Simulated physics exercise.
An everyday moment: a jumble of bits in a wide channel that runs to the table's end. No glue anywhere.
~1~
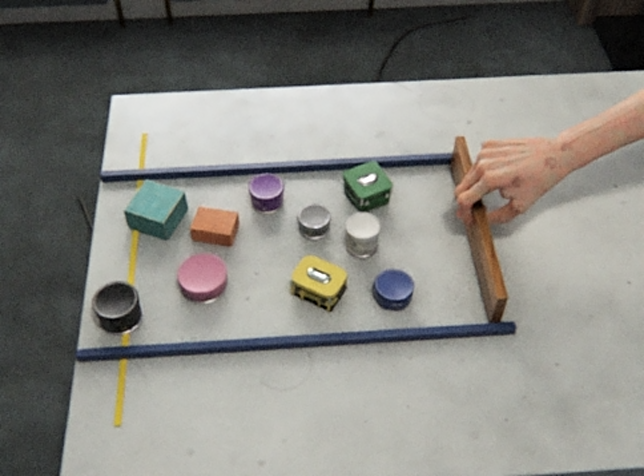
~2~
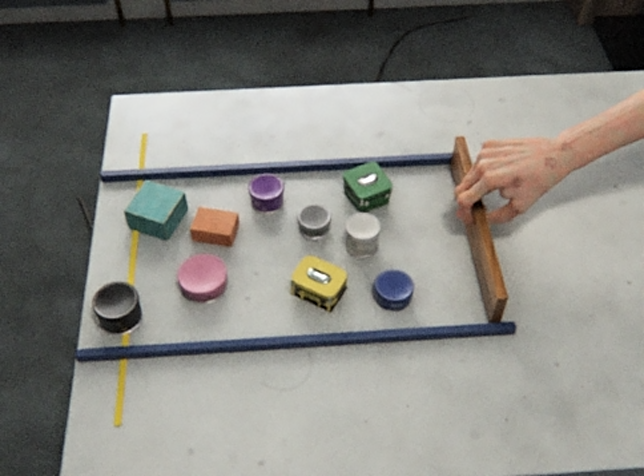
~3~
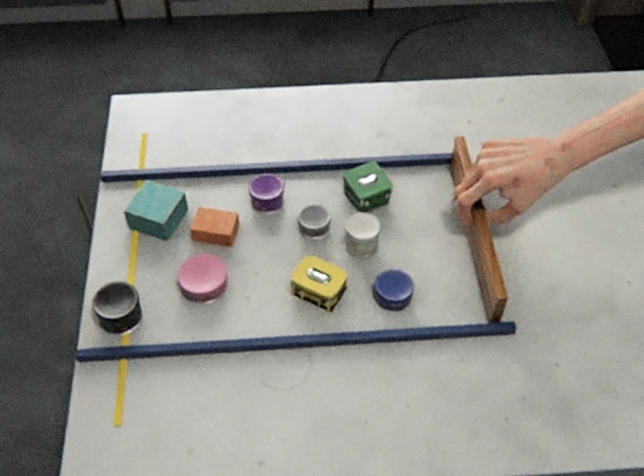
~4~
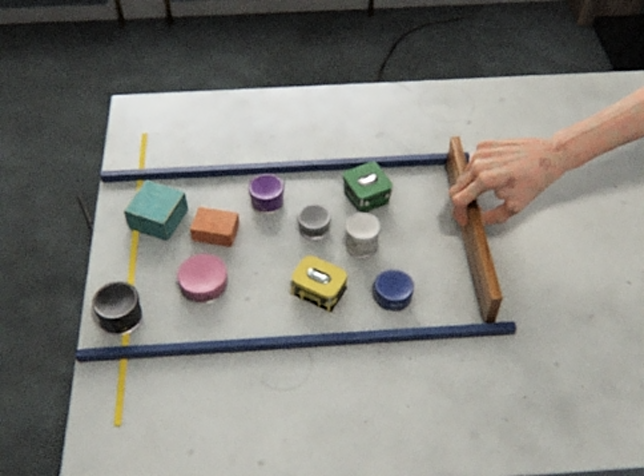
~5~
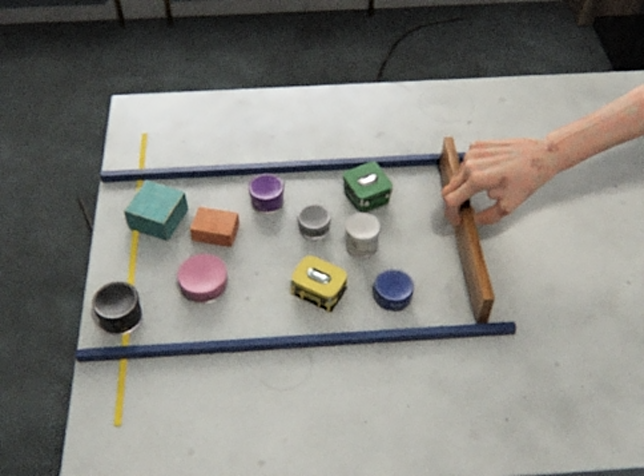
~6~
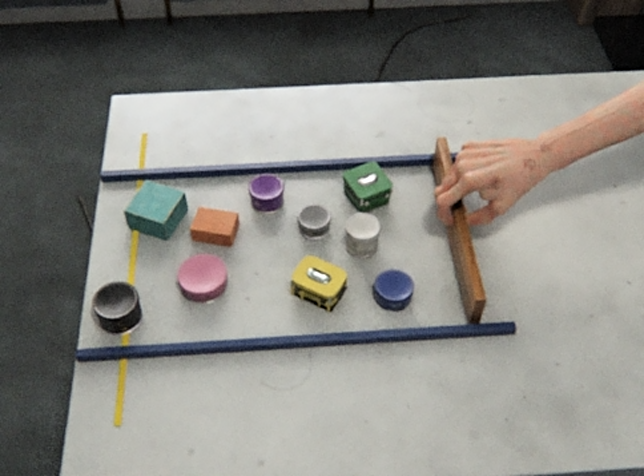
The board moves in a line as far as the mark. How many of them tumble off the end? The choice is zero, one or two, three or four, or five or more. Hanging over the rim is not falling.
Outcome: The number that fall off is five or more.
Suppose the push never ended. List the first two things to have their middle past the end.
The order is the turquoise block, the black tin.
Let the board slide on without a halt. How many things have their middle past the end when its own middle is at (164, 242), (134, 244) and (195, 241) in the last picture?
Past the end: 2, 5 and 0.
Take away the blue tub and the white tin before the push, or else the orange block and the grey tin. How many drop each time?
It would be 5 and 4.
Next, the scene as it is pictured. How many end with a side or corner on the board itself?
In contact: 4.
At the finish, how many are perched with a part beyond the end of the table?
That would be 1.
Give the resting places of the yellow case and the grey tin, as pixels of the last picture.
The yellow case at (92, 273), the grey tin at (118, 225).
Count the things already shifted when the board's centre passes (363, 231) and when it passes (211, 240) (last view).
4 and 10.
Soon after, none off yet; black tin at rest near (118, 309); turquoise block at rest near (157, 210); pink tin at rest near (203, 279).
In the end, the number that fall off is five or more; gone, purple tin, orange block, pink tin, turquoise block and black tin.
